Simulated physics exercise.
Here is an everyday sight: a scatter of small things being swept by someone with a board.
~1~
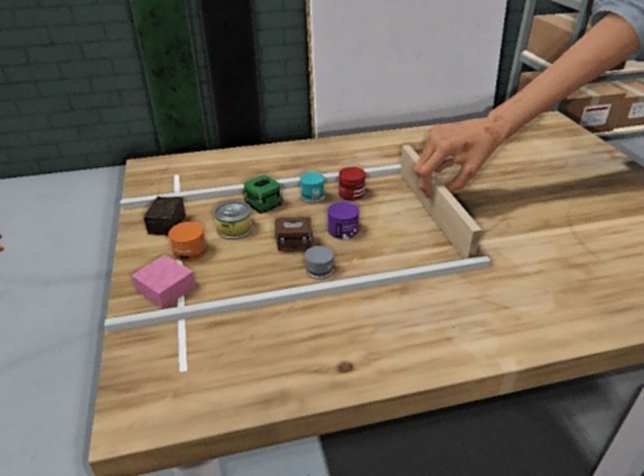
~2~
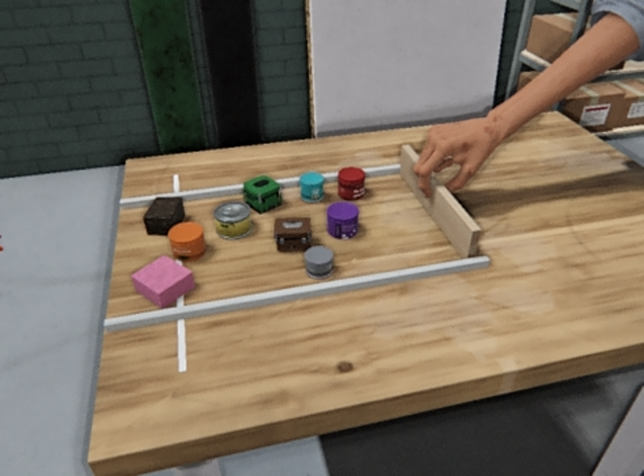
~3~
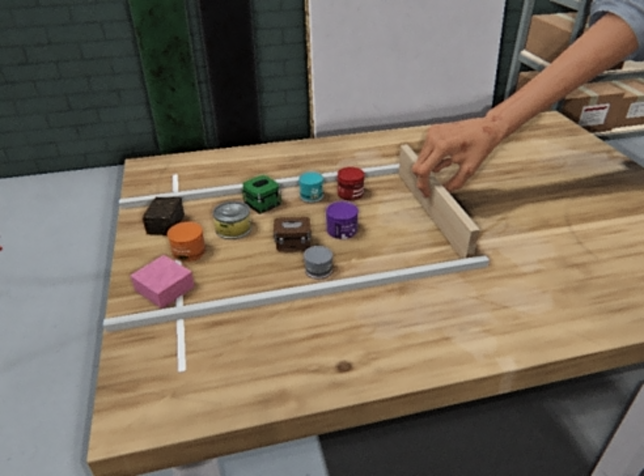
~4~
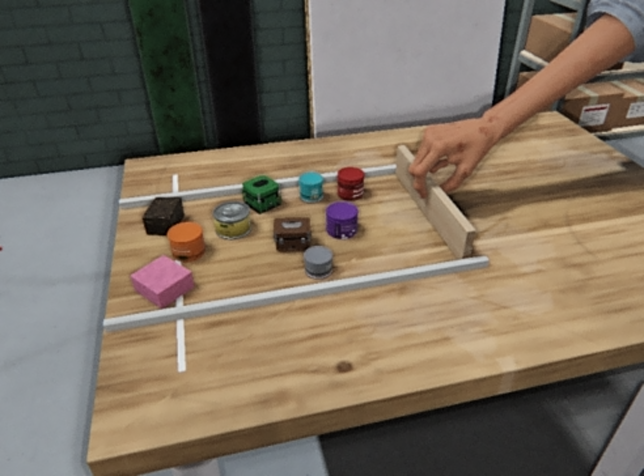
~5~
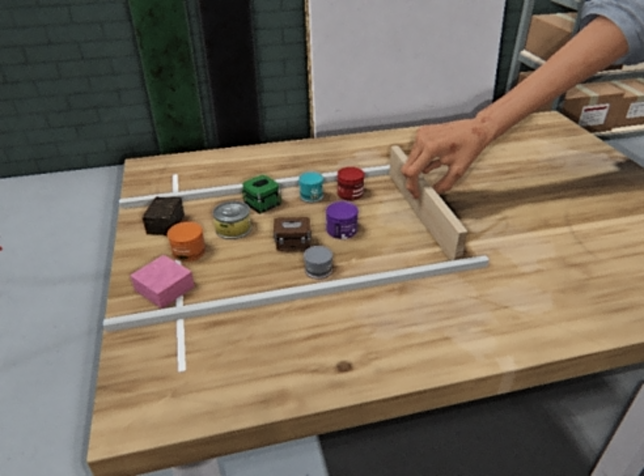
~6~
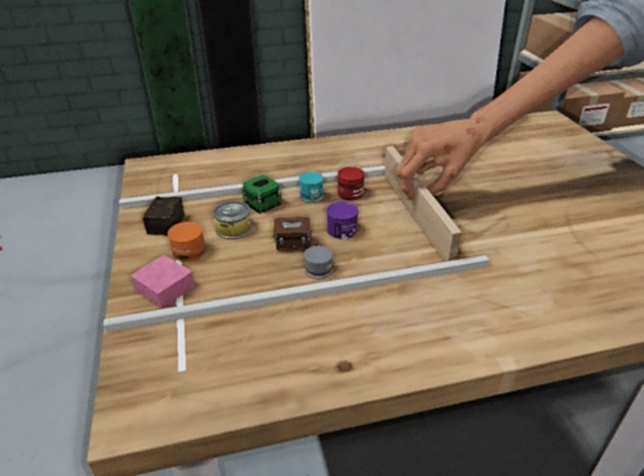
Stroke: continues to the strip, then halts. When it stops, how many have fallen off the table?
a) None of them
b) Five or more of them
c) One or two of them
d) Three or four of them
One or two of them.
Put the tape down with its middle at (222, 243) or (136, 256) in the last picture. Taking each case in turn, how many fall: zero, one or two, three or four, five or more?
Count by try - none at all; at least five.
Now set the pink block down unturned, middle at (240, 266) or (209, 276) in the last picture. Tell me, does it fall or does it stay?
In turn it holds its place, then holds its place.
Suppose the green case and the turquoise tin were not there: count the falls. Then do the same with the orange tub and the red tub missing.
Going first to second: 0 and 1.
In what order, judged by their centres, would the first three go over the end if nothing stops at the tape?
Sequence: 1) black block, 2) pink block, 3) green case.
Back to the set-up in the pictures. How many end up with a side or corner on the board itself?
Looks like 3 of them, all told.
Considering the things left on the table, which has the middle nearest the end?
That'd be the pink block, foremost of the lot.
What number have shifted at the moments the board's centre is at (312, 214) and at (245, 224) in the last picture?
So far 6, and 8 at the second.
A little later, none off yet; pink block at rest near (163, 281); black block at rest near (164, 216); orange tub at rest near (187, 242).
Next, none off yet; pink block shifted a little near (147, 287); black block shifted about its own width near (130, 219); orange tub shifted about its own width near (164, 246).
When it is over, the number that fall off is one or two; down, black block.
